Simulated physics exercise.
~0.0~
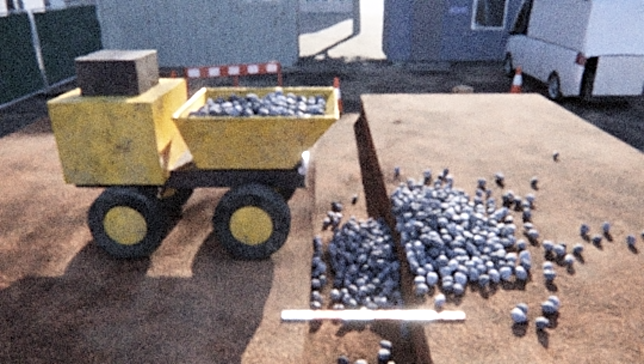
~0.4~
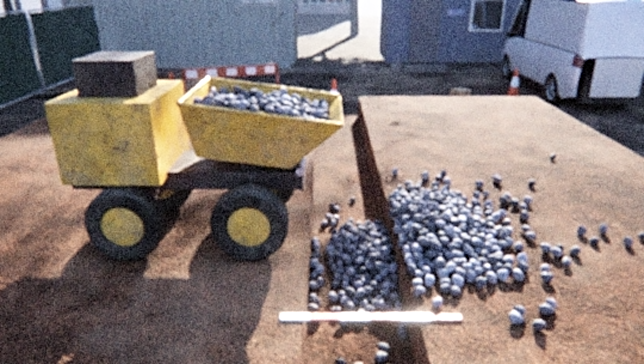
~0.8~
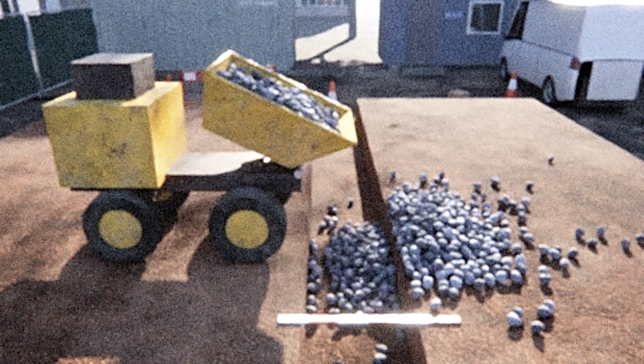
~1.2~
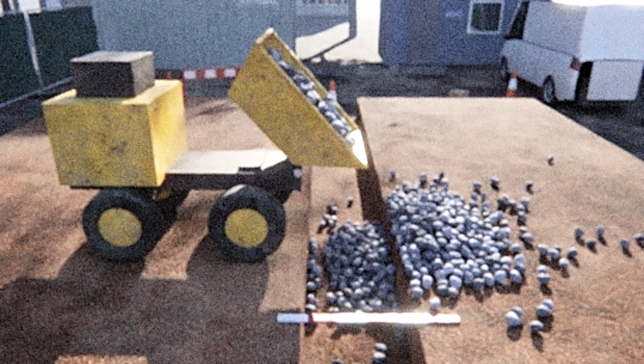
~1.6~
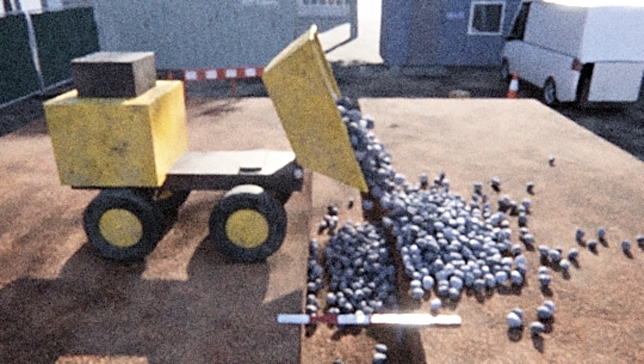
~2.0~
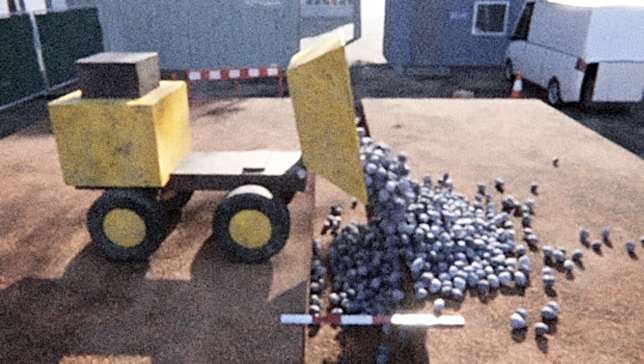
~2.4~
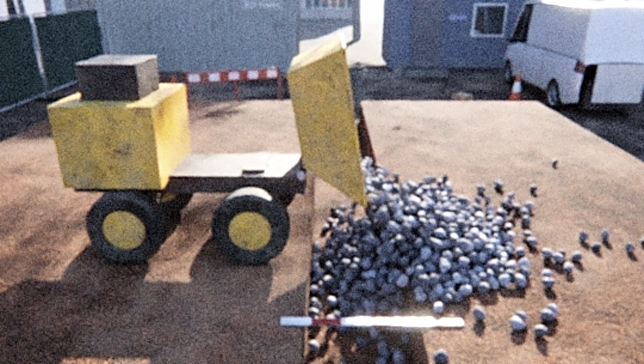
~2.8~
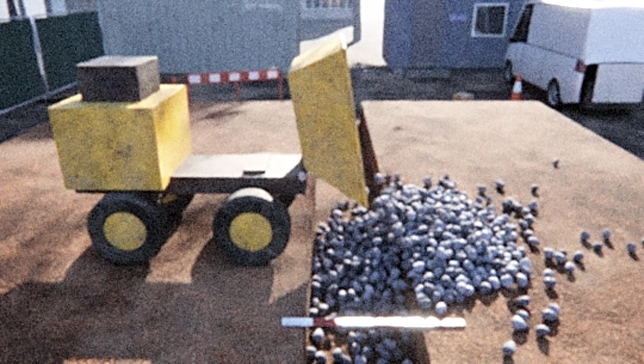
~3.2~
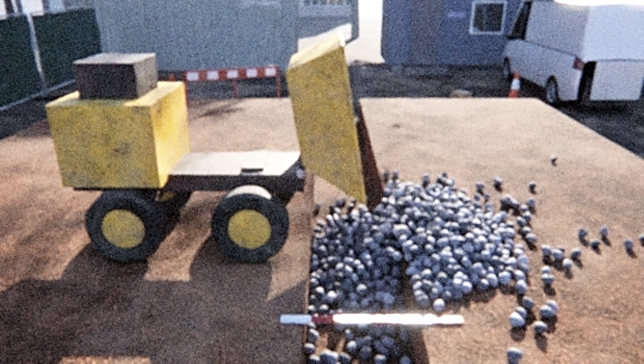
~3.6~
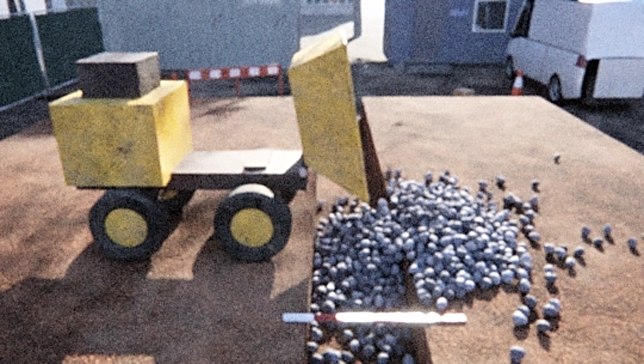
A small yellow dumper with black tyres stands on brown ground at the left of a sunlit yard, seen from slightly above, with containers and a white van behind. Its raised-edged body holds grey, rounded stones, while more lie in a narrow trench and on the ground to the right, near a red and white bar. The body tips steeply rightward, holding its load at first. Then the stones pour from its lower edge, spilling into the trench and over the existing heap. The body stays upright and emptied above a broad pile filling much of the trench.
